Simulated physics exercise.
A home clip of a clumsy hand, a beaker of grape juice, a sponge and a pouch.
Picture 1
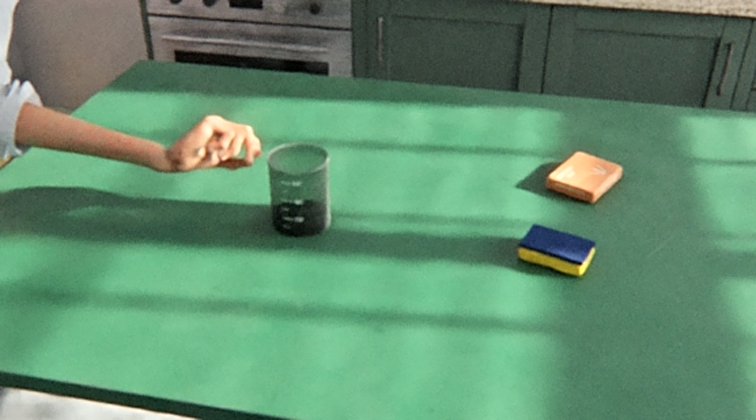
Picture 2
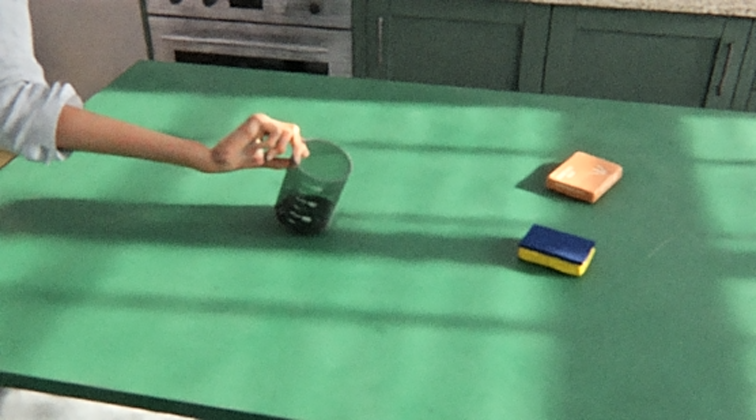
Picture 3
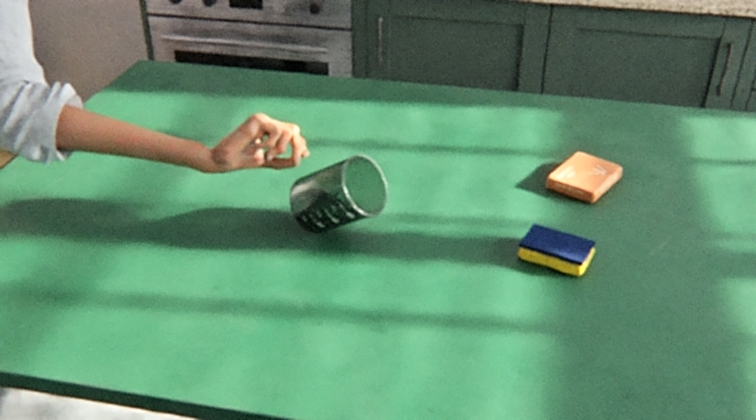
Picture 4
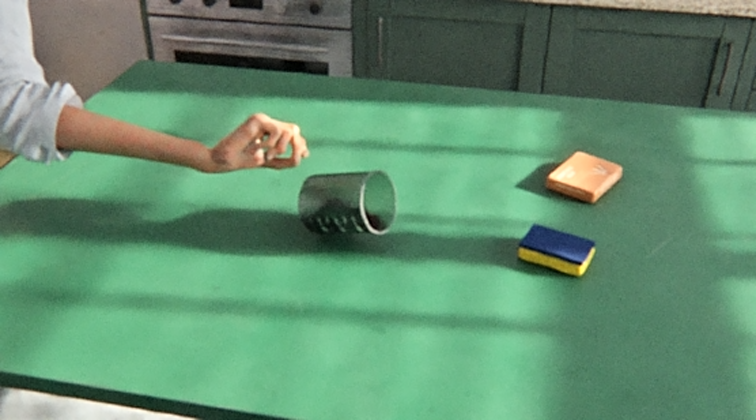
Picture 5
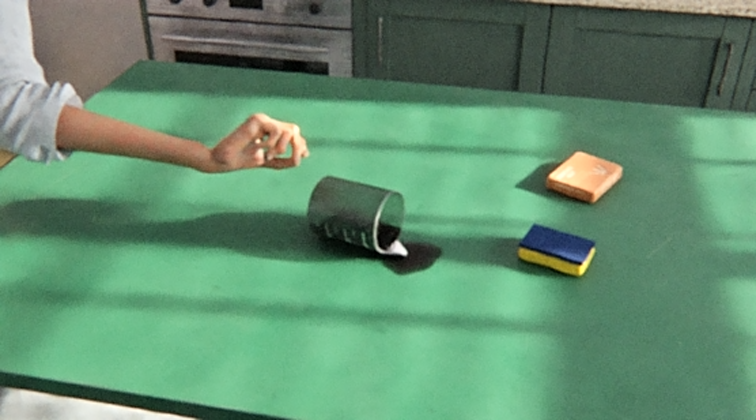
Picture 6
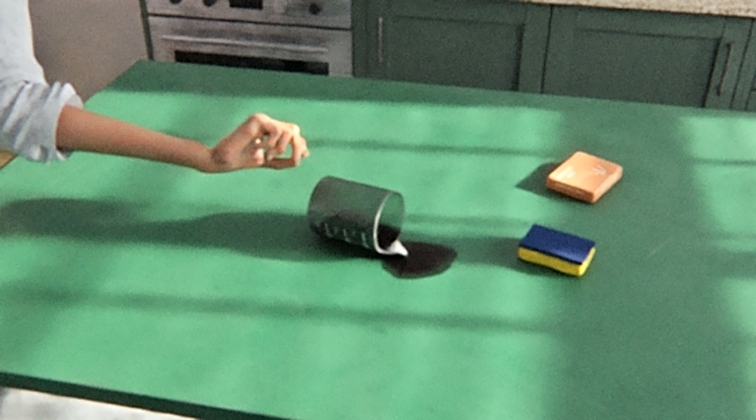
On a green kitchen table, a hand pushed a beaker of dark juice over to the right, and it toppled onto its side and spilled a small dark puddle near a sponge and a pouch.
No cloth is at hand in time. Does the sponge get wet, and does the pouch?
The sponge ends up in the puddle; the pouch remains untouched.
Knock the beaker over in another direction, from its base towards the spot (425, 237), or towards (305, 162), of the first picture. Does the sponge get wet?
First it is reached, then it escapes.
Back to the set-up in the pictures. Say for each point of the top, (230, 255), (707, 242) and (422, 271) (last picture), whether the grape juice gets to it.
The first is clear of it; the next dry; the last wet.
Soon after, the puddle covers about as much as a plate; the sponge is wet; the pouch is dry.
In the end, the puddle covers about as much as a plate; the sponge is wet; the pouch is dry.
